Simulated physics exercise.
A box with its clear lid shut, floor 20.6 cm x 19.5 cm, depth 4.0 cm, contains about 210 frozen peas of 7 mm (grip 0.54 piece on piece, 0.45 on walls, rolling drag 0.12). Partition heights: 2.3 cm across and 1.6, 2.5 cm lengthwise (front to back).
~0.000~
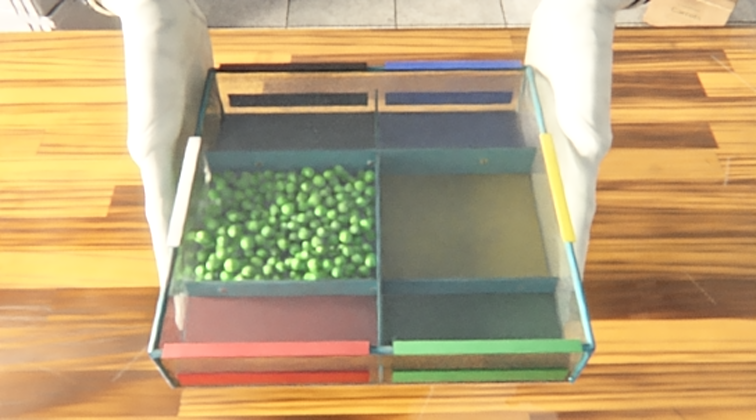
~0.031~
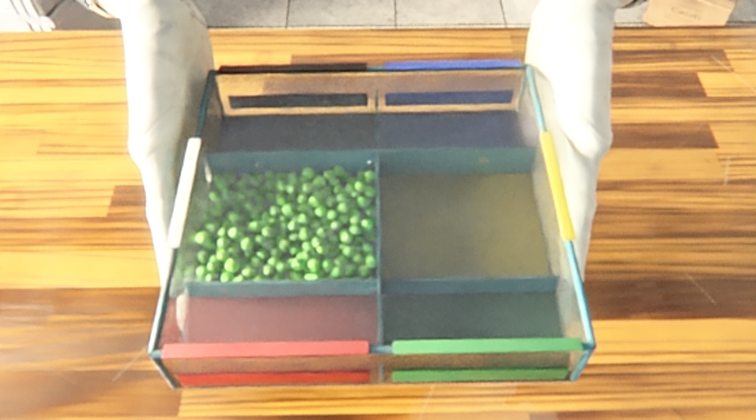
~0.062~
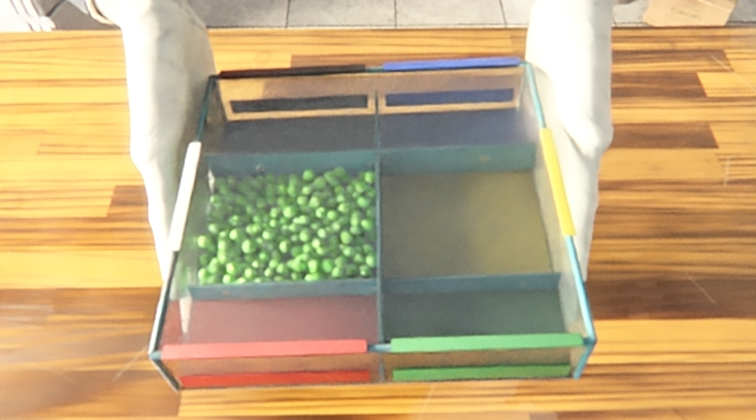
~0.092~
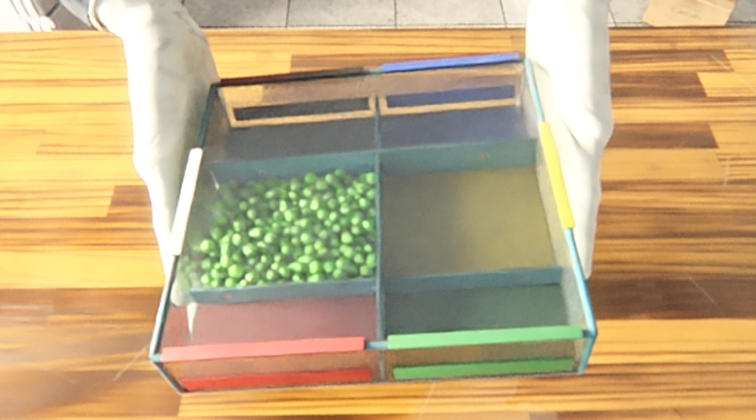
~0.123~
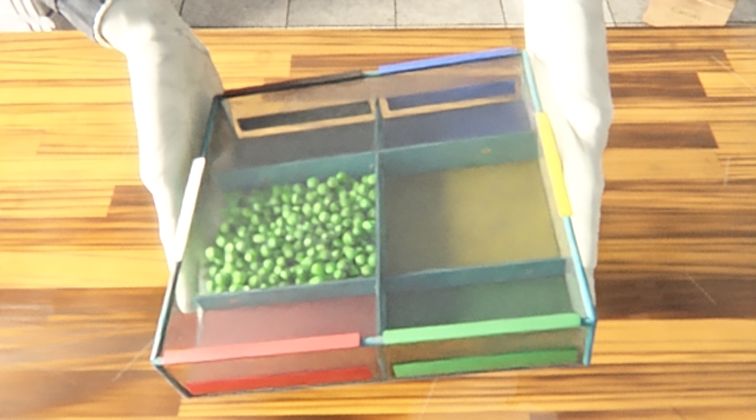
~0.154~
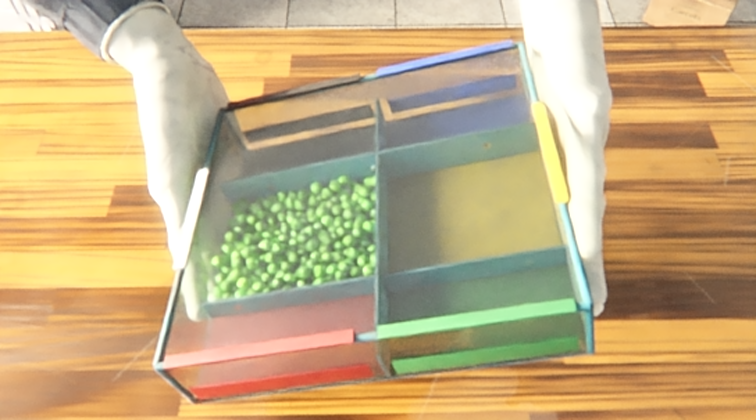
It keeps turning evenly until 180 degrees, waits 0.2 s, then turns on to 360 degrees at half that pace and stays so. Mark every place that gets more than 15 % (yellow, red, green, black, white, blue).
Yellow: Yes, red: No, green: Yes, black: No, white: No, blue: No.
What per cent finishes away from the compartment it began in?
Roughly 100 per cent.
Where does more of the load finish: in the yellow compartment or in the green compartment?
The larger share is in the green compartment.
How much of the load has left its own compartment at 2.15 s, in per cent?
Roughly 100 per cent.
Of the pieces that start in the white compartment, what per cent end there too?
Roughly 0 per cent.
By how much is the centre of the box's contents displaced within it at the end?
Roughly 14.5 cm.
After 1.24 s, tilt 180 degrees; black 10 %, white 85 %; middle of all pieces near (508, 283).
Then, at 2.15 s, tilt 120 degrees; yellow 40 %, green 60 %; middle of all pieces near (306, 286).
After 2.98 s, tilt 50 degrees; yellow 40 %, green 60 %; middle of all pieces near (460, 330).
Then, at 3.78 s, tilt 0 degrees; yellow 40 %, green 60 %; middle of all pieces near (531, 291).
In the end, at 4.7 s, yellow 40 %, red 0 %, green 60 %, black 0 %, white 0 %, blue 0 %.
